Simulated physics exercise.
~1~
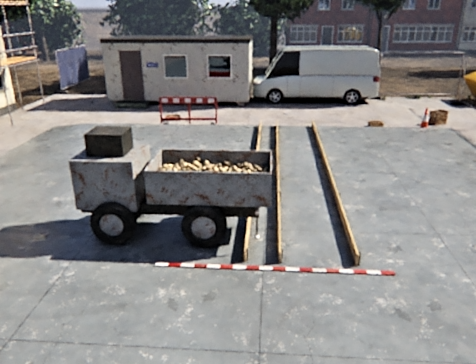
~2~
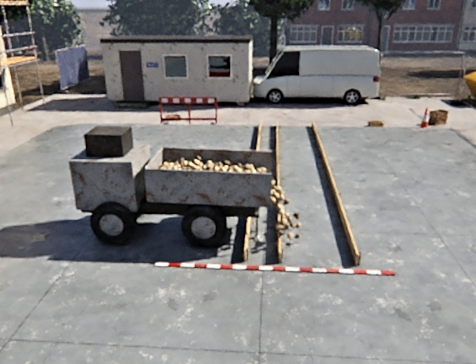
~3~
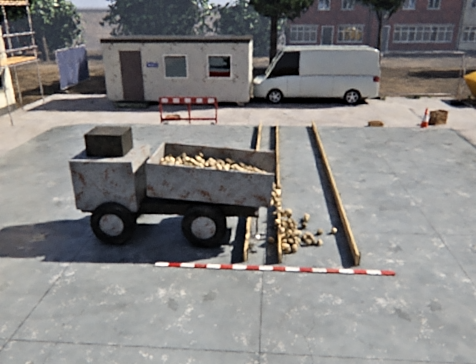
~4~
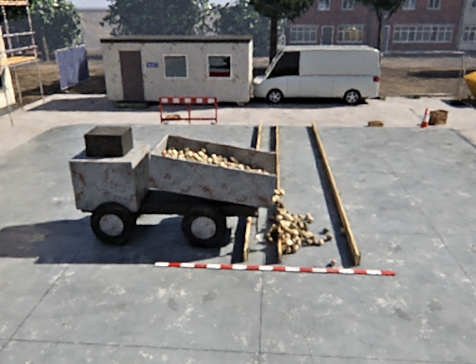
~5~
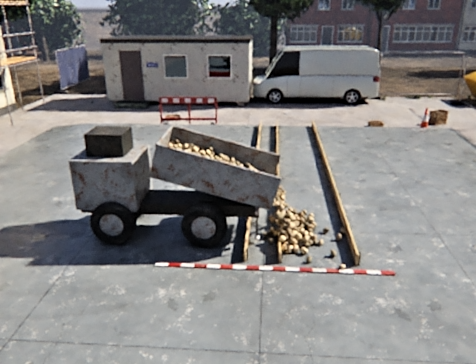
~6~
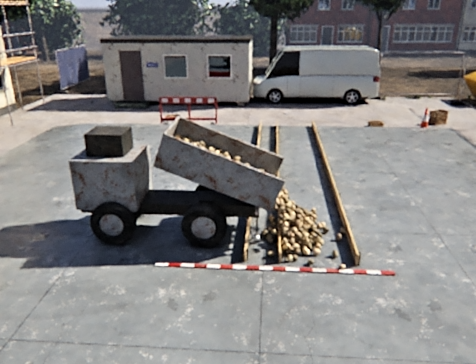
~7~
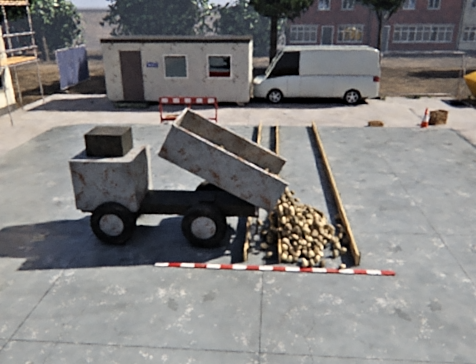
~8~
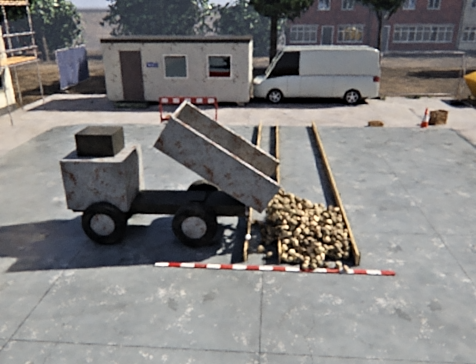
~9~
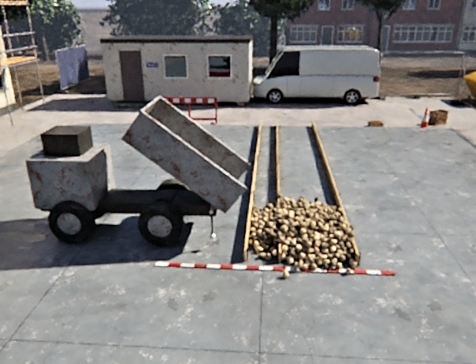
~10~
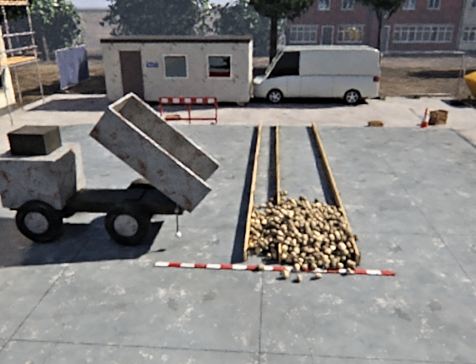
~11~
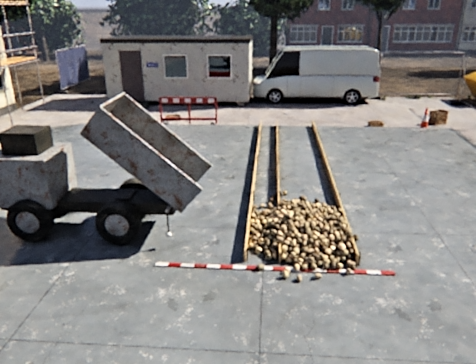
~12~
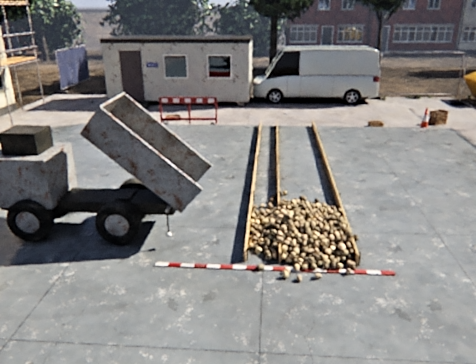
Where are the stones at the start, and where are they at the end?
At the start the stones are in the raised-sided bed of the grey truck. At the end they lie lower and farther right, in a heap on the ground among the wooden planks, just behind the striped staff.
